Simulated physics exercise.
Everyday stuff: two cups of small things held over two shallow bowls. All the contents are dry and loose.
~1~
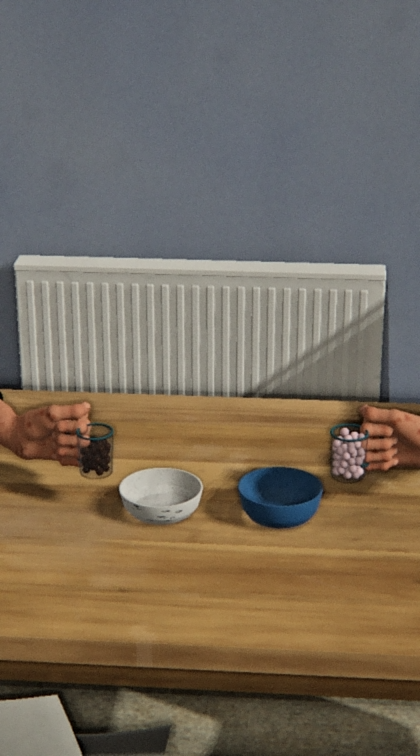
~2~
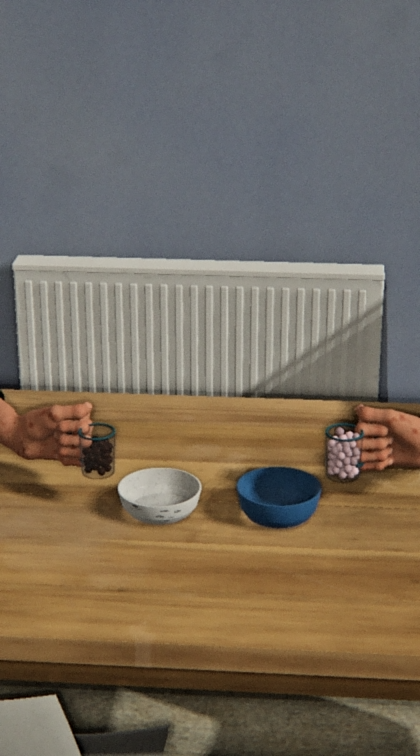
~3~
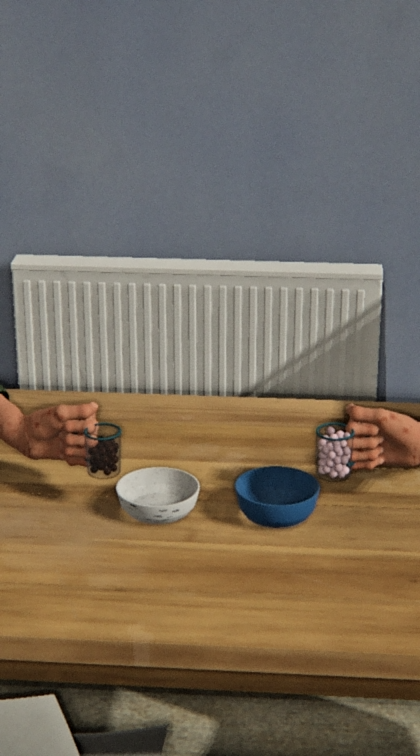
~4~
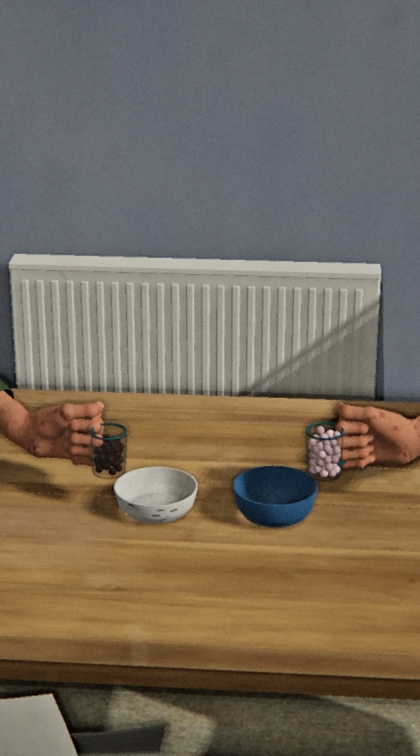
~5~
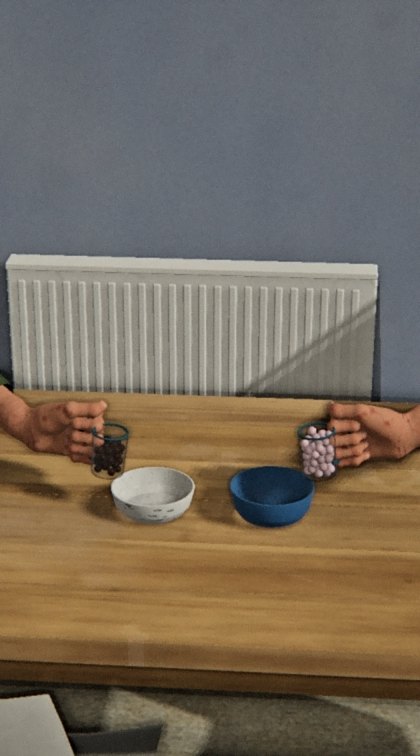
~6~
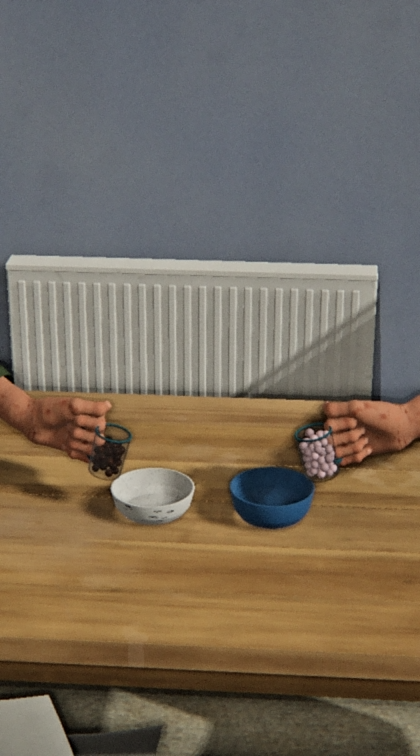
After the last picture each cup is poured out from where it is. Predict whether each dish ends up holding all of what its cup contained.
One by one: Left dish gets everything, right dish gets everything.
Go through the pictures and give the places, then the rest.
The first picture shows left dish near (156, 510), empty; left cup near (96, 452), holding chocolate balls, just above its dish; right dish near (279, 509), empty; right cup near (349, 454), holding sugar pearls, just above its dish.
The second picture shows left cup near (97, 452), upright; right cup near (344, 454), upright.
The third picture shows left cup near (103, 452), upright; right cup near (334, 453), upright.
The fourth picture shows left cup near (109, 451), upright; right cup near (325, 452), upright.
The fifth picture shows left cup near (109, 452), tipped 6°; right cup near (318, 452), tipped 6°.
The sixth picture shows left dish near (148, 510); left cup near (109, 453), tipped 14°; right dish near (270, 509); right cup near (318, 453), tipped 14°.
Then, 0.47 s on from there, left, the whole lot still in the cup; right, the whole lot still in the cup.
Then, 0.88 s on from there, left, the bulk still in the cup, a little in the dish, a little in the air; right, the bulk still in the cup, near a quarter in the dish, a little in the air.
Then, 1.23 s on from there, left, the whole lot in the dish; right, the whole lot in the dish.
In the end, left, the whole lot in the dish, none at all outside the dish; right, the whole lot in the dish, none at all outside the dish.
